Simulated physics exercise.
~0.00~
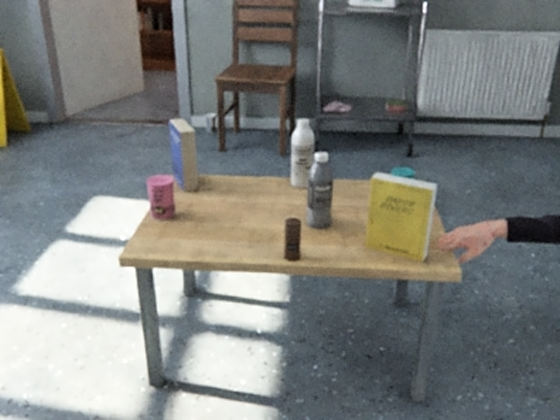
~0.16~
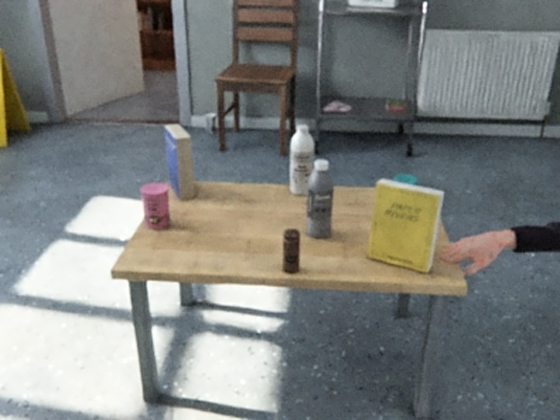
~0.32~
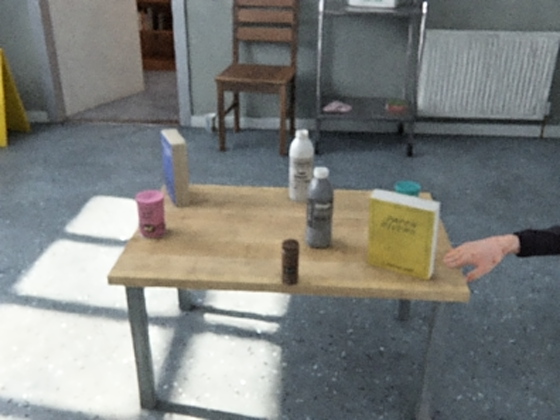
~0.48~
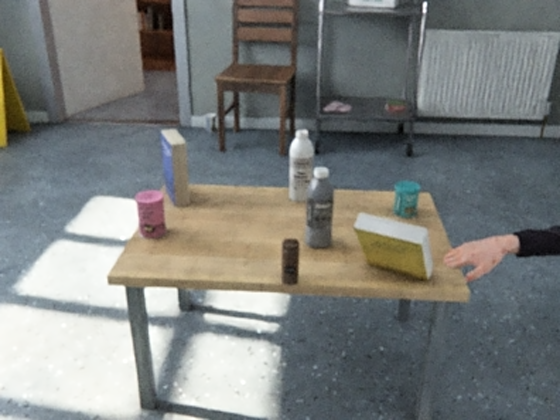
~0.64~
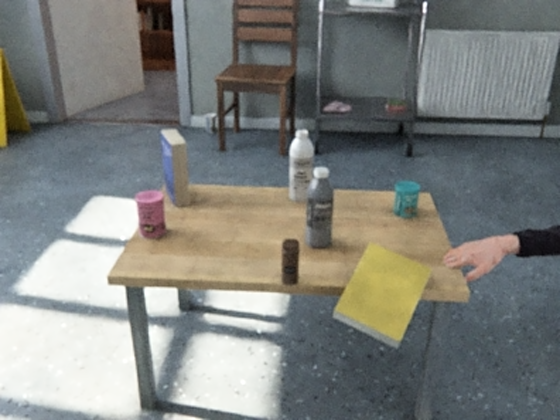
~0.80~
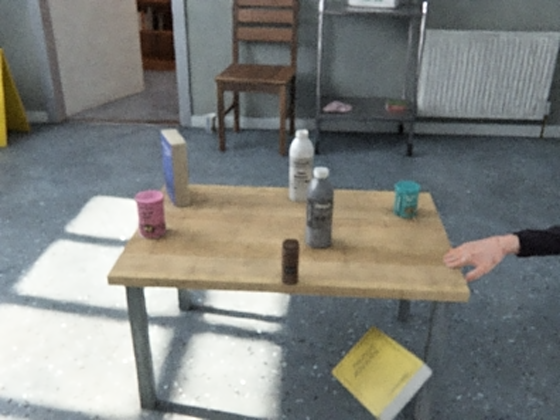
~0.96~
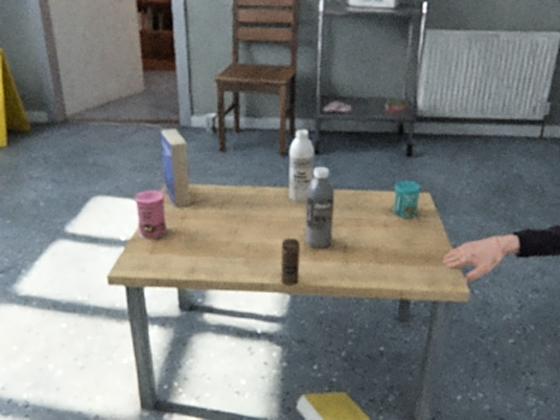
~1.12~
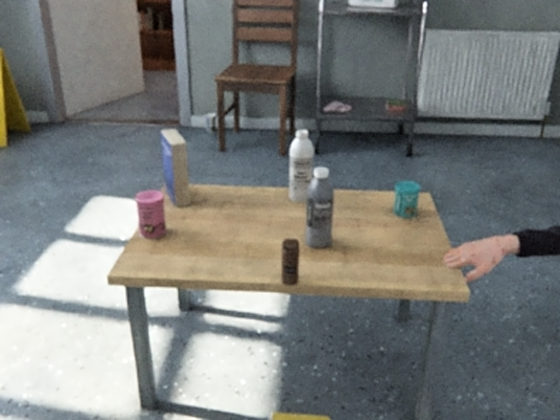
A yellow book tips off the front of a jerked table while the other items stay upright.
